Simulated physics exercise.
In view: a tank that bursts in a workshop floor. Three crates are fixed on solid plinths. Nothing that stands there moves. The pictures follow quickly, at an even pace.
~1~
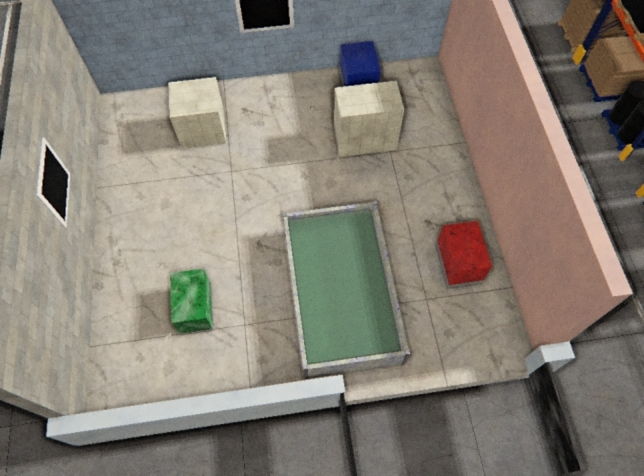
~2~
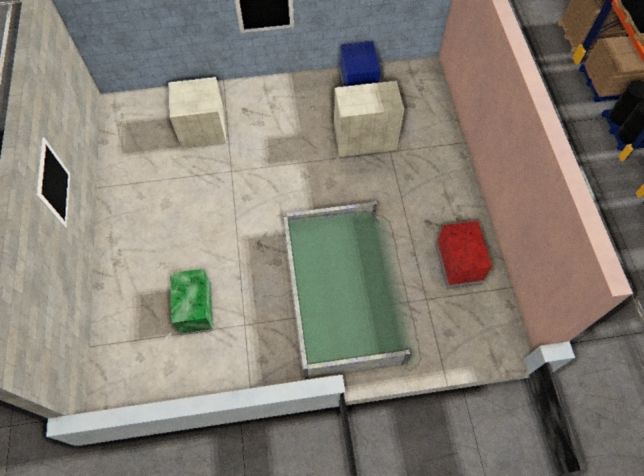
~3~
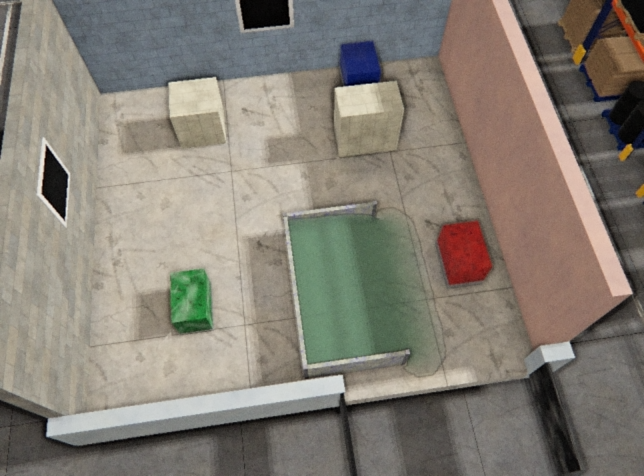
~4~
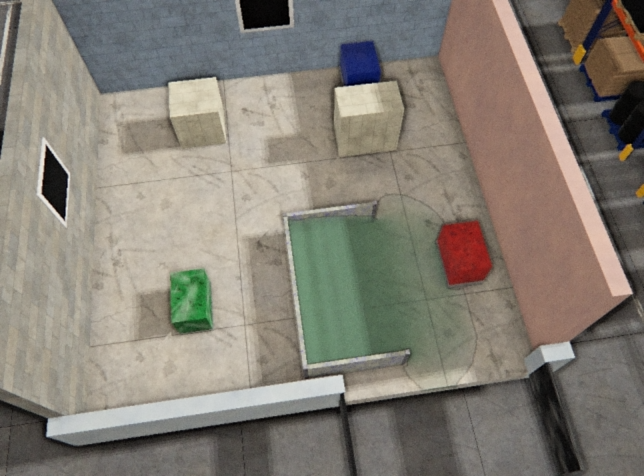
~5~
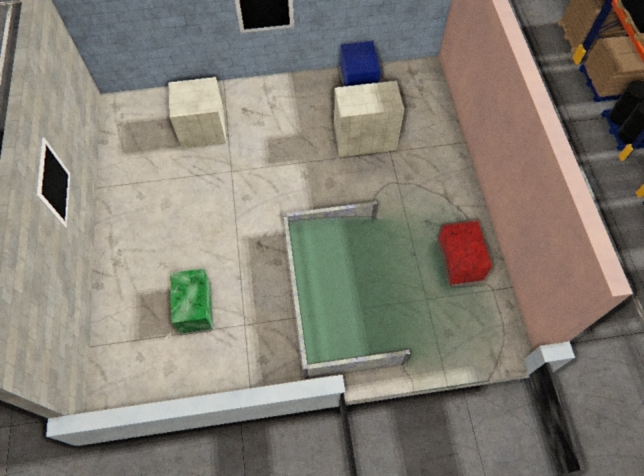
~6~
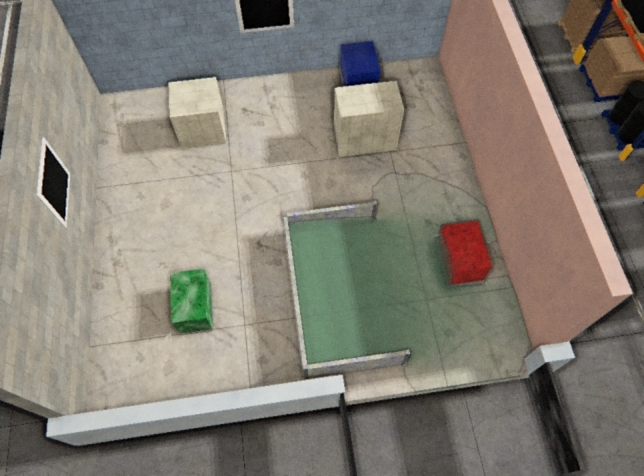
Green water pours out of a rectangular tank as its right side gives way, spreading rightward across the pale workshop floor and reaching around the red block, while the green, blue and cream blocks stay still.
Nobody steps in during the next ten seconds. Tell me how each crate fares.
One by one: The green crate keeps dry; the red crate is soaked; the blue crate keeps dry.
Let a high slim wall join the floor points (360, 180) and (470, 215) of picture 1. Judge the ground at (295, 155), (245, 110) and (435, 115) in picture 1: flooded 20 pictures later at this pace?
In turn: Wet, dry, under water.
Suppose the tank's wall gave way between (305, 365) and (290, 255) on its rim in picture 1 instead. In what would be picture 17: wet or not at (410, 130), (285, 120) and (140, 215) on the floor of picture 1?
One after the other: No water, clear, flooded.
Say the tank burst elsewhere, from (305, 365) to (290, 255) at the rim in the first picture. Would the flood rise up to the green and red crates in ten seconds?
The green crate takes water, the red crate escapes it.
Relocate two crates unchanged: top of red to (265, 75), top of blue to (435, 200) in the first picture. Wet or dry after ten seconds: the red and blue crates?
My reading: Red crate keeps dry, blue crate is soaked.
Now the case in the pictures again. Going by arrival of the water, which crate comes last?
I say the crate marked green.
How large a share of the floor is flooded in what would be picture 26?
Close to 30 %.
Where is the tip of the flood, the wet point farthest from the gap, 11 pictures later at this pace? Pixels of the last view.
I would point to (437, 67).
A moment on, water covers 20 % of the floor; the green crate not reached, the red crate water round its plinth, the blue crate not reached.
Next, water covers 25 % of the floor; the green crate not reached, the red crate water round its plinth, the blue crate not reached.
Then, water covers 30 % of the floor; the green crate not reached, the red crate water round its plinth, the blue crate water round its plinth.
Later, water covers 55 % of the floor; the green crate not reached, the red crate water round its plinth, the blue crate water round its plinth.
In the end, water covers 70 % of the floor; the green crate stayed above the water, the red crate was topped, the blue crate stayed above the water.
